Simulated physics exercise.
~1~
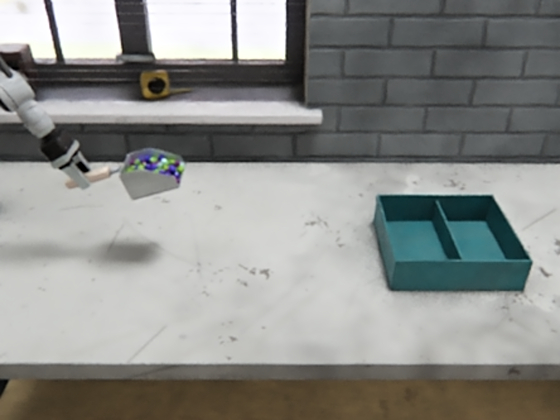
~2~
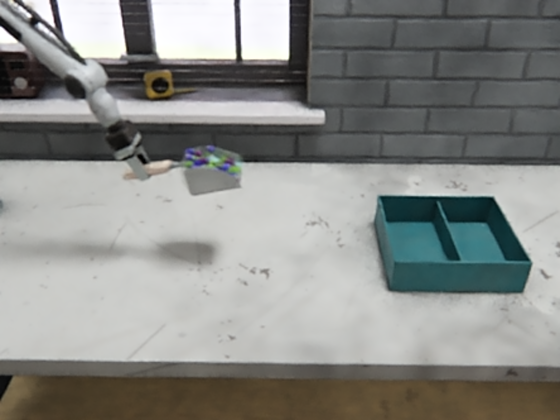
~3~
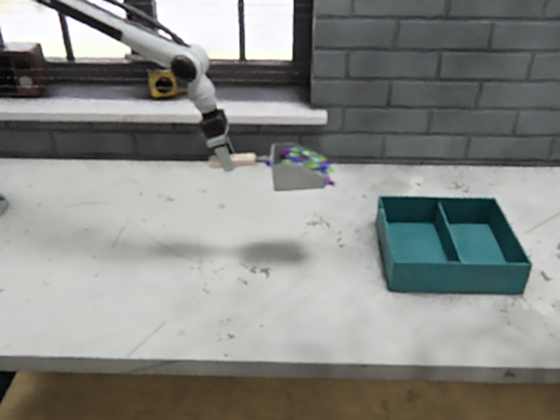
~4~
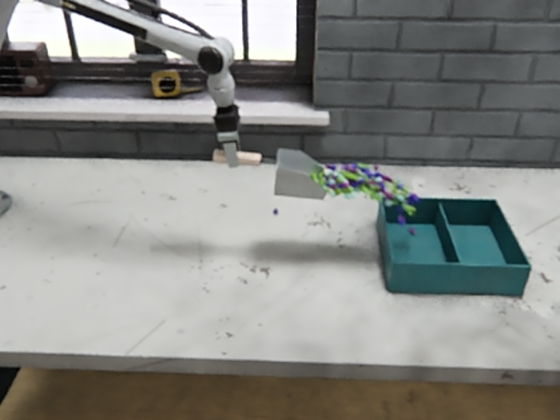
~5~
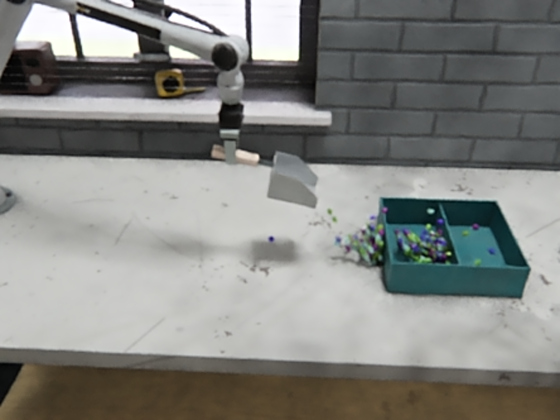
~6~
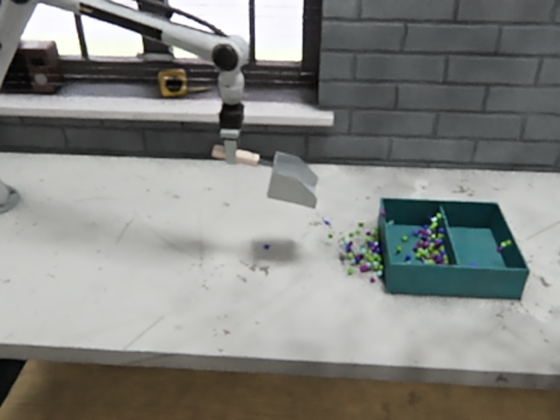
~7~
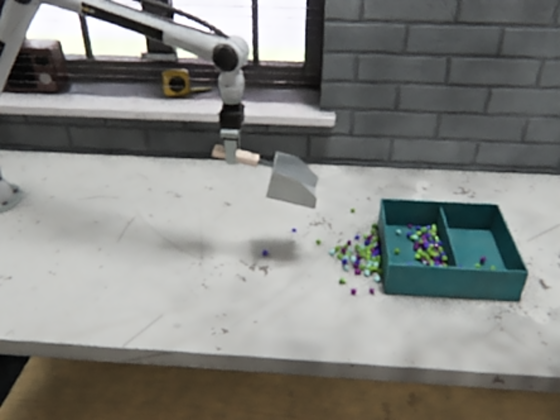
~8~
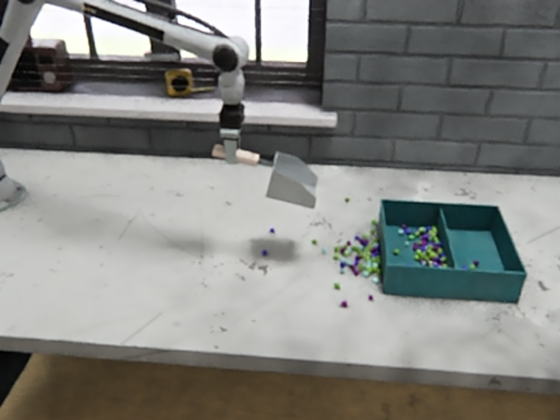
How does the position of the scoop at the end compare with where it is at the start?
The scoop starts near the left side of the view and ends farther right, closer to the teal tray and still held above the table.
